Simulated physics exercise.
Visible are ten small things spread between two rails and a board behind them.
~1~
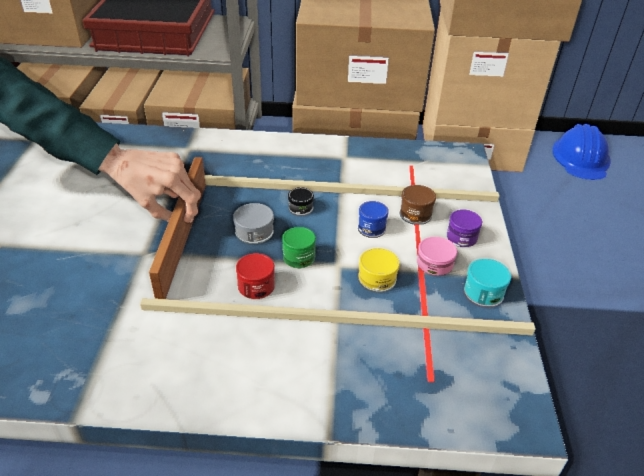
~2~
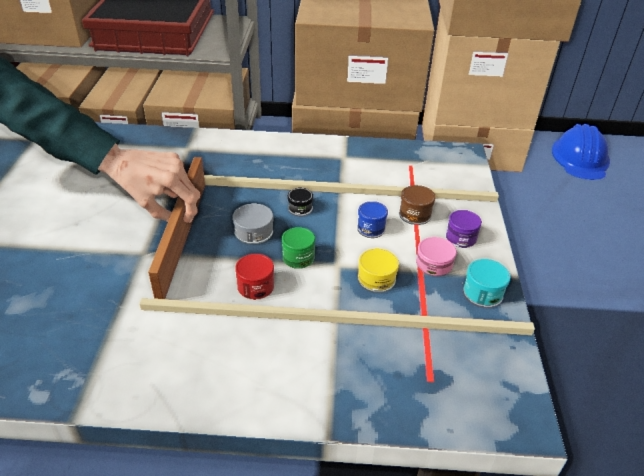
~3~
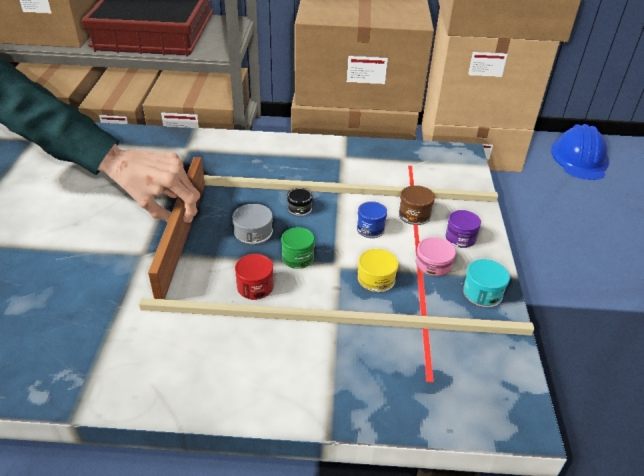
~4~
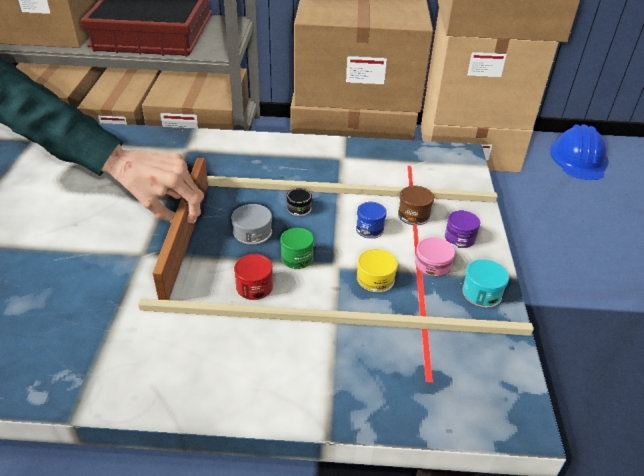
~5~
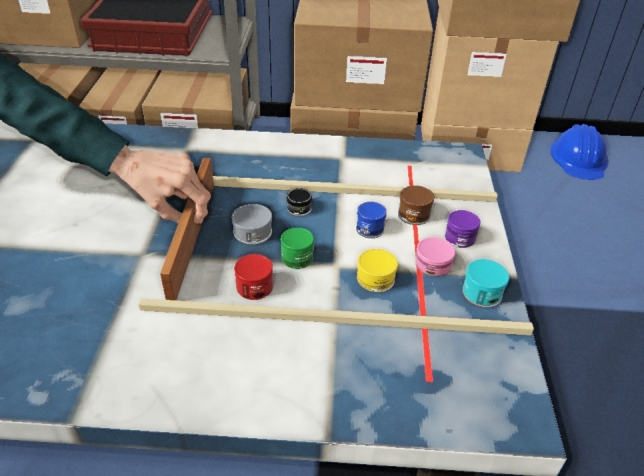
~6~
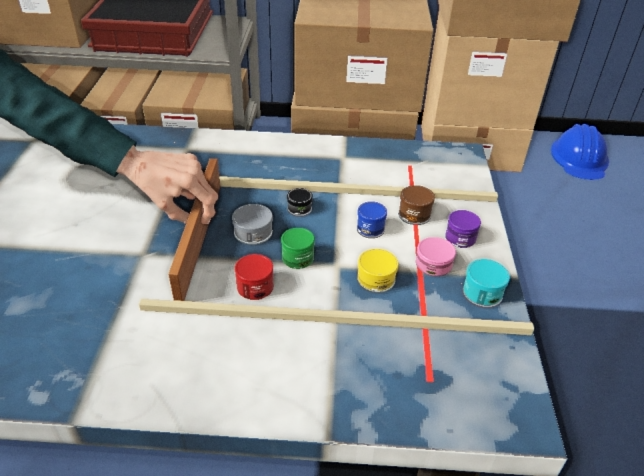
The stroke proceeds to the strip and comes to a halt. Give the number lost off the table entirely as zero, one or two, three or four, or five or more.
Once it stops, the band for pieces knocked off is zero, pretty clearly.
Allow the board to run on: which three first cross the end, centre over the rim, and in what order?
First the turquoise tin, next the purple tub, then the pink tub.
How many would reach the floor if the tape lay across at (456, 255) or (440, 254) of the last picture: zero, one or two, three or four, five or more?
At each place: 1 or 2 and one or two.
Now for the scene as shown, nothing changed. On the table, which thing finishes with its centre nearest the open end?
It would be the turquoise tin.
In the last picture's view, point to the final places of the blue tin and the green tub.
First: About (454, 220); second: About (437, 261).
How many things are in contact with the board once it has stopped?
So the total is 4.
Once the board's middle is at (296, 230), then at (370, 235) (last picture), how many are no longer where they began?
At first I count 4, and then 8.
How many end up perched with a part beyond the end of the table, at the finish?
Count of overhanging things: 1.
Early on, none off yet; turquoise tin at rest near (485, 283); purple tub at rest near (463, 229); pink tub at rest near (435, 257).
A while later, none off yet; turquoise tin at rest near (485, 283); purple tub at rest near (463, 229); pink tub travelled a little near (445, 255).
Finally, the number that fall off is zero.
